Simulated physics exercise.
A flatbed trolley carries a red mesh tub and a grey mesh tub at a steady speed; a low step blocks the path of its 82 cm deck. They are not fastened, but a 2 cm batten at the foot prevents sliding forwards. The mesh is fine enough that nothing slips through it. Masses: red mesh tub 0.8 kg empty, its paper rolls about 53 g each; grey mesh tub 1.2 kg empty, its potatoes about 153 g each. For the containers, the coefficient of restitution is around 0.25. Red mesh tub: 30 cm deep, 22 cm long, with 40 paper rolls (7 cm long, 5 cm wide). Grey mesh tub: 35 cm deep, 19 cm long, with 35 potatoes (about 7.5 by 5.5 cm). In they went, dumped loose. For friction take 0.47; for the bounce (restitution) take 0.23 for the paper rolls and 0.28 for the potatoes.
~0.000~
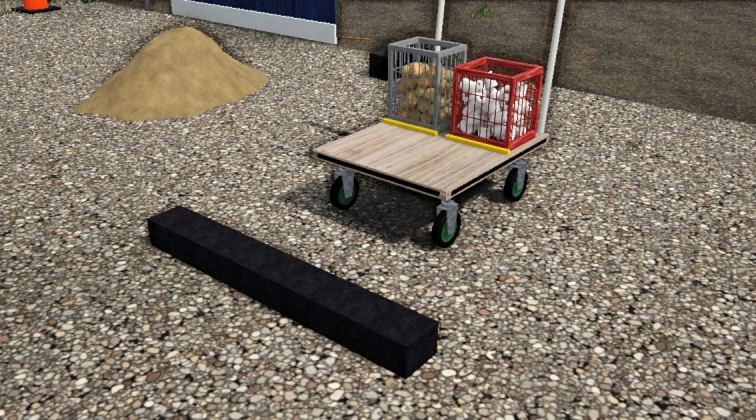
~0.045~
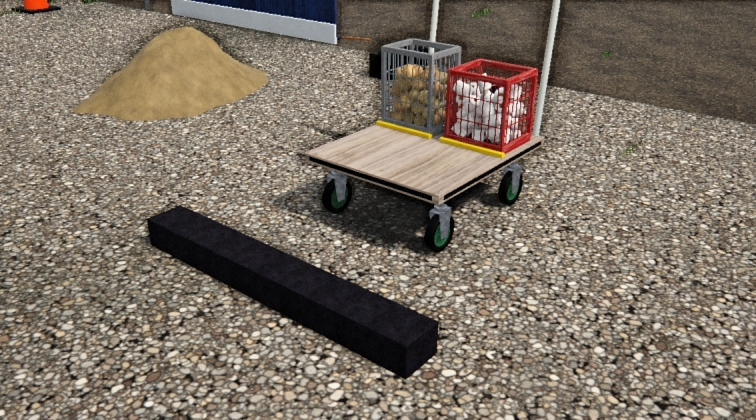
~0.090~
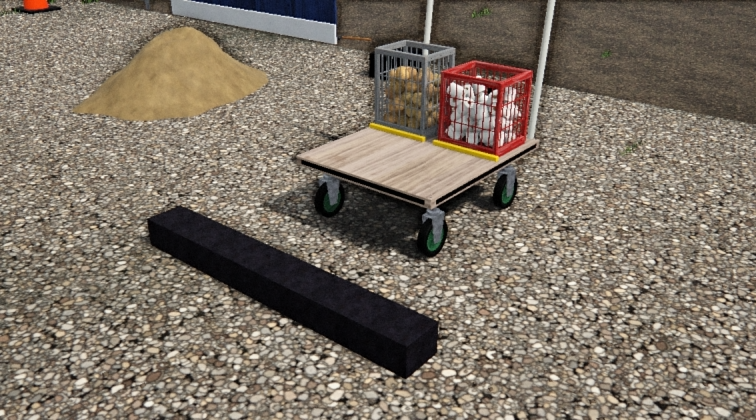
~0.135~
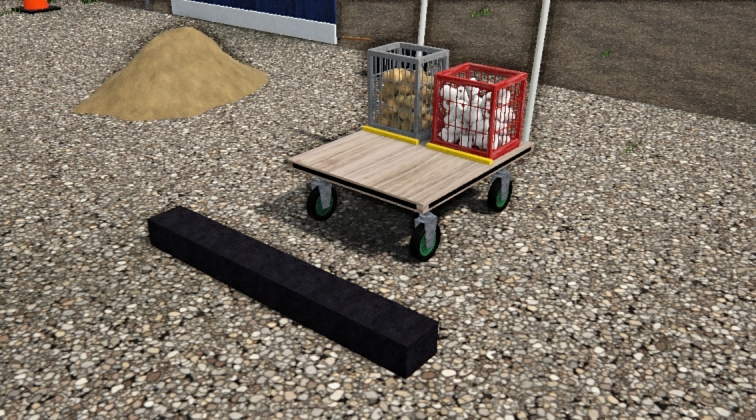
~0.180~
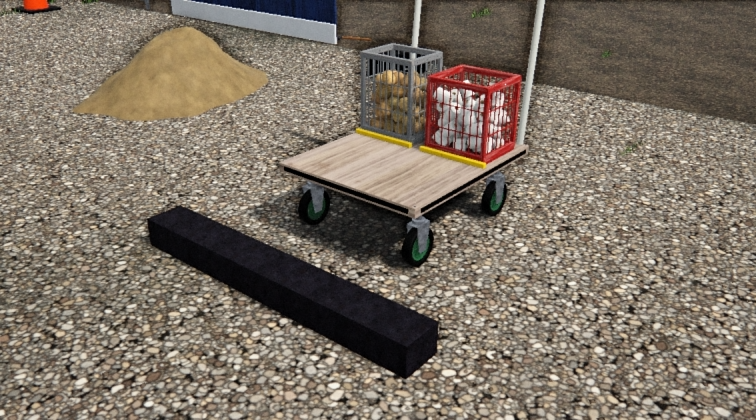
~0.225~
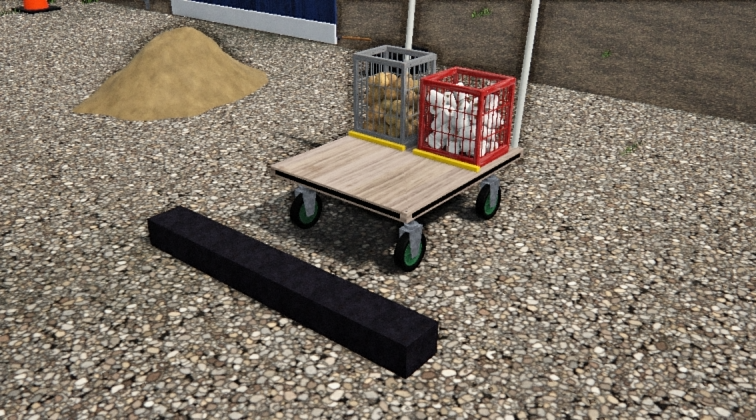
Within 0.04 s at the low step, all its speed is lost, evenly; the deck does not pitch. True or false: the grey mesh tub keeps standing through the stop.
True.
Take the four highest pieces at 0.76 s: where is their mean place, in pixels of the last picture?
Their centre sits close to pixel (354, 96).
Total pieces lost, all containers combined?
Some 0 pieces.
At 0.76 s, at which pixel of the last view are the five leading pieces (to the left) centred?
Centre: About (414, 159) px.
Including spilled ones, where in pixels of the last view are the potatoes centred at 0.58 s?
Close to (351, 118).
After 0.46 s, the stop begins.
After 0.58 s, the red mesh tub leans 5° with 0 of 40 out and the grey mesh tub leans 9° with 0 of 35 out.
After 0.76 s, the red mesh tub is upright with 0 of 40 out and the grey mesh tub is upright with 0 of 35 out.
Outcome (at 1.00 s), the red mesh tub is upright with 0 of 40 out and the grey mesh tub is upright with 0 of 35 out. Greatest lean of the grey mesh tub, 9°.
